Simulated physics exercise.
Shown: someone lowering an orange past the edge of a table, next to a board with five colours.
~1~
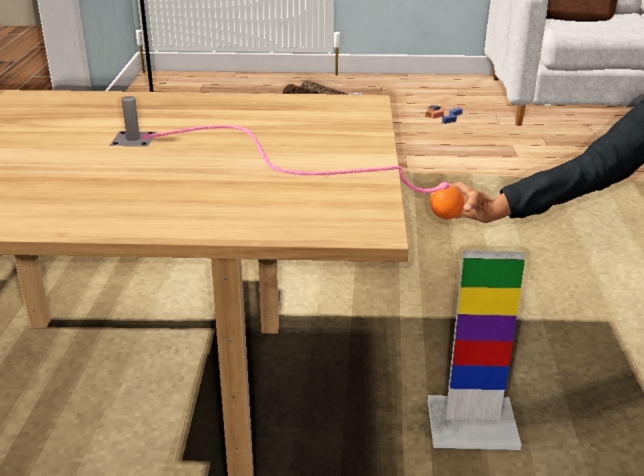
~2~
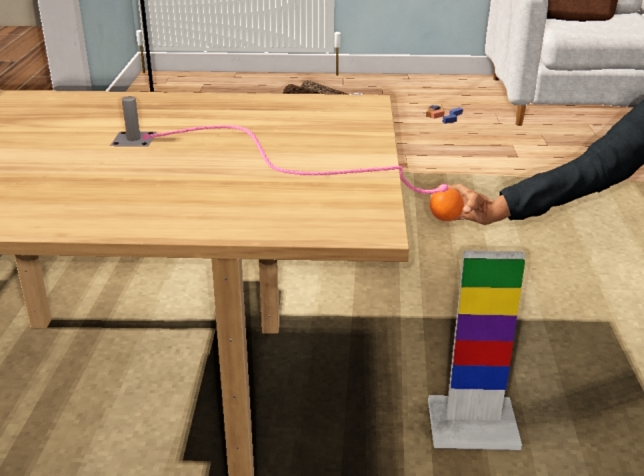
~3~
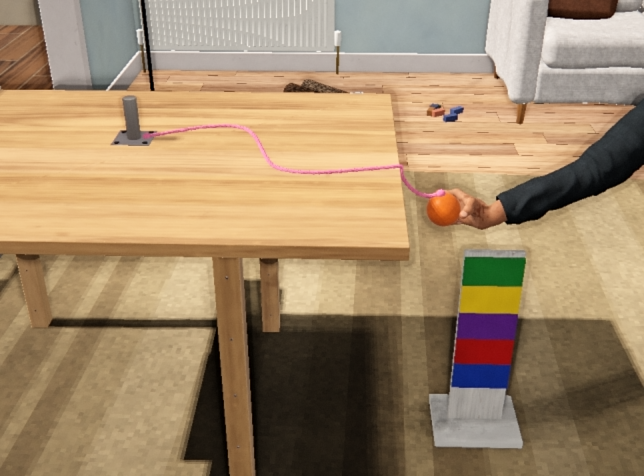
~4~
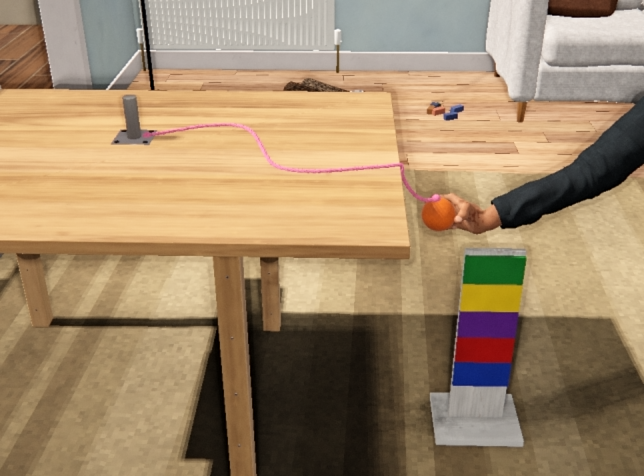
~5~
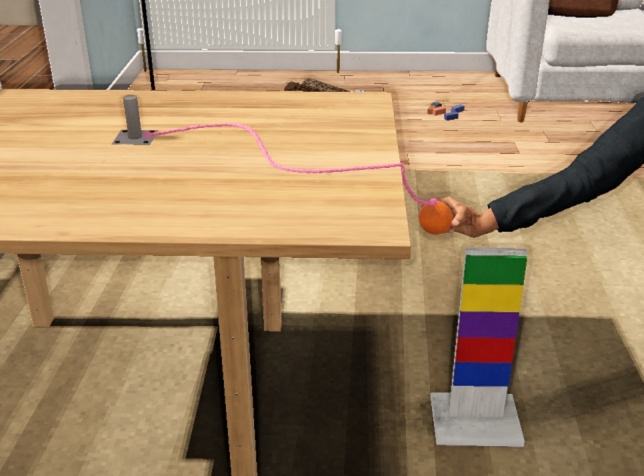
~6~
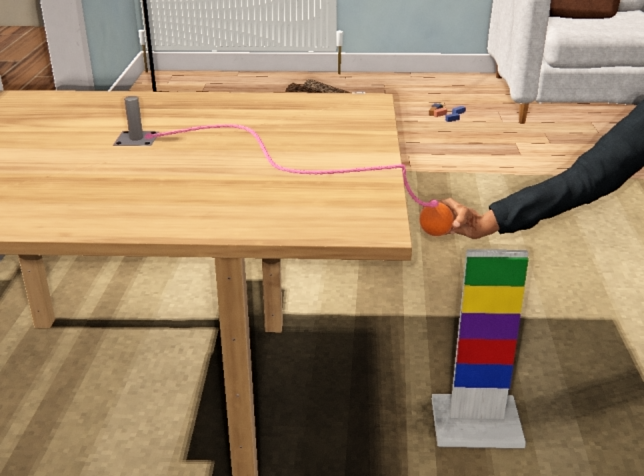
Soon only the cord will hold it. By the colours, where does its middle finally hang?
At the yellow band.
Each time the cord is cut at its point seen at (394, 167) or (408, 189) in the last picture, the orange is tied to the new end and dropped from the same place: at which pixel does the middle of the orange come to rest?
In that order: (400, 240) and (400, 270).
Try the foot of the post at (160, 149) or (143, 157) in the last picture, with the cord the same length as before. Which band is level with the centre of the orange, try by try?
One after the other, purple; purple.
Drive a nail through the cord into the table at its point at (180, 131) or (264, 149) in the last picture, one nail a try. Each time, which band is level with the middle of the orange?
Results, in sequence: Yellow / green.
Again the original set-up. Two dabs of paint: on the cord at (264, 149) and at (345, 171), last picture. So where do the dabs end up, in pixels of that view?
First one close to (307, 149), second close to (401, 178).
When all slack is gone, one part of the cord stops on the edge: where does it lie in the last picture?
Roughly (321, 173).
Early on, orange near (428, 298); level with yellow.
Midway, orange near (380, 288); level with yellow.
Near the end, orange near (405, 291); level with yellow.
Finally, orange near (397, 290); level with yellow. Its middle rests at the yellow band.
